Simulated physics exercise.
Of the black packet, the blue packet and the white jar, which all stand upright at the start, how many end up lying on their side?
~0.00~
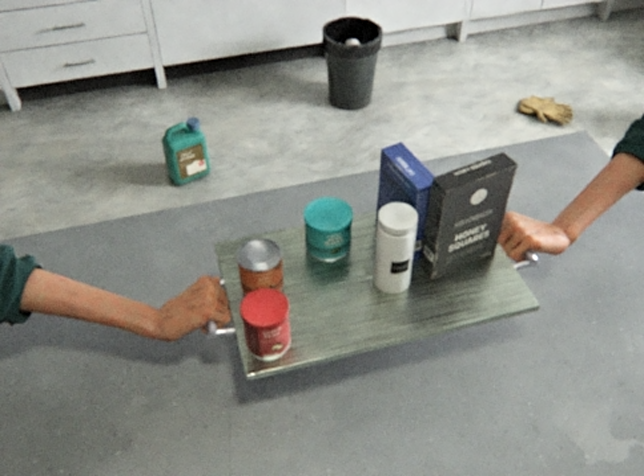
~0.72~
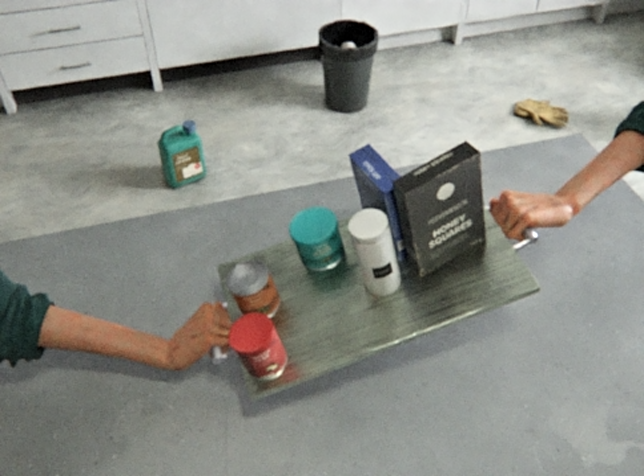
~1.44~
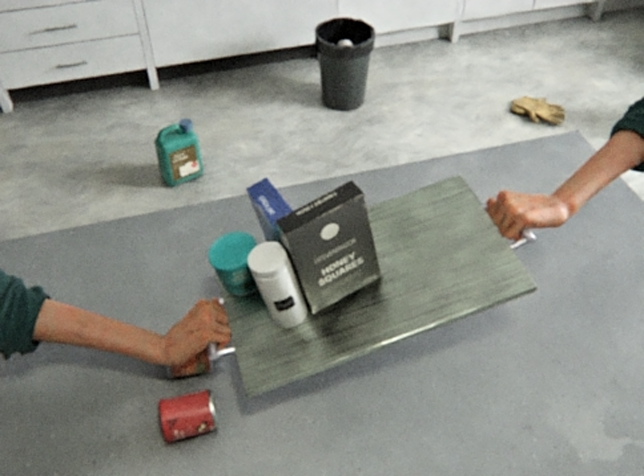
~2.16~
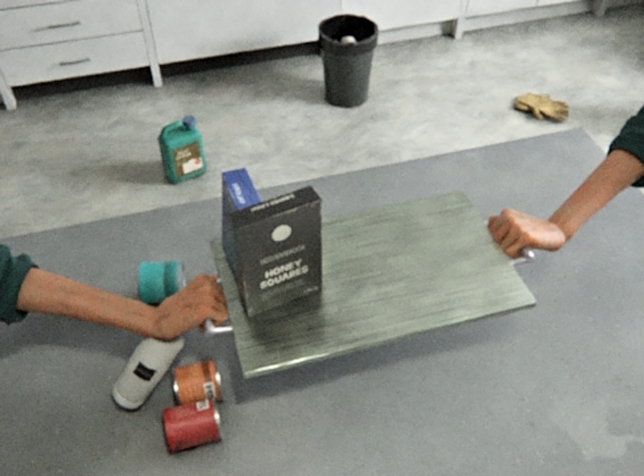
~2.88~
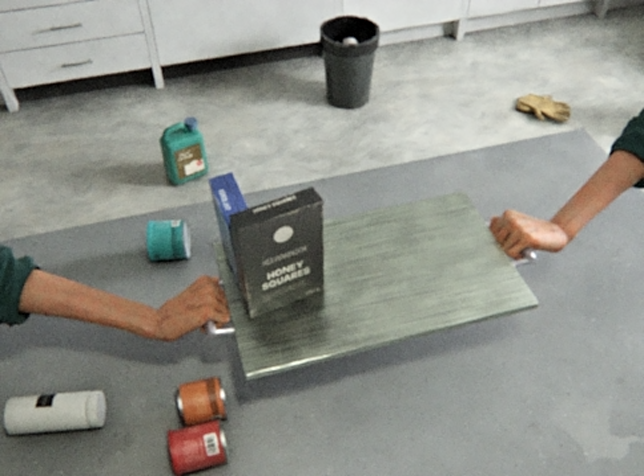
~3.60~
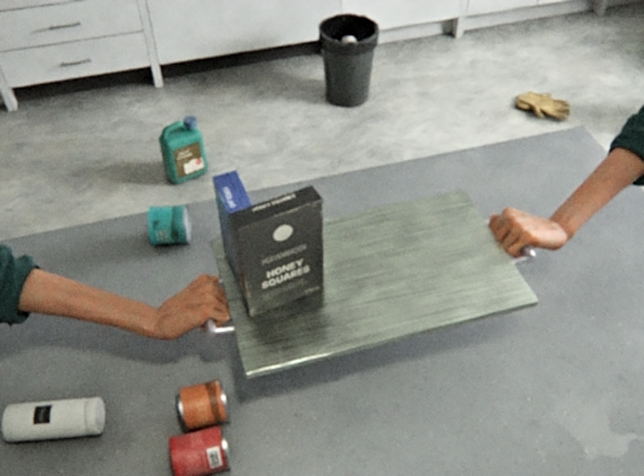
Only one of them does, the white jar, which ends up on its side on the table while the two packets still stand on the tray.
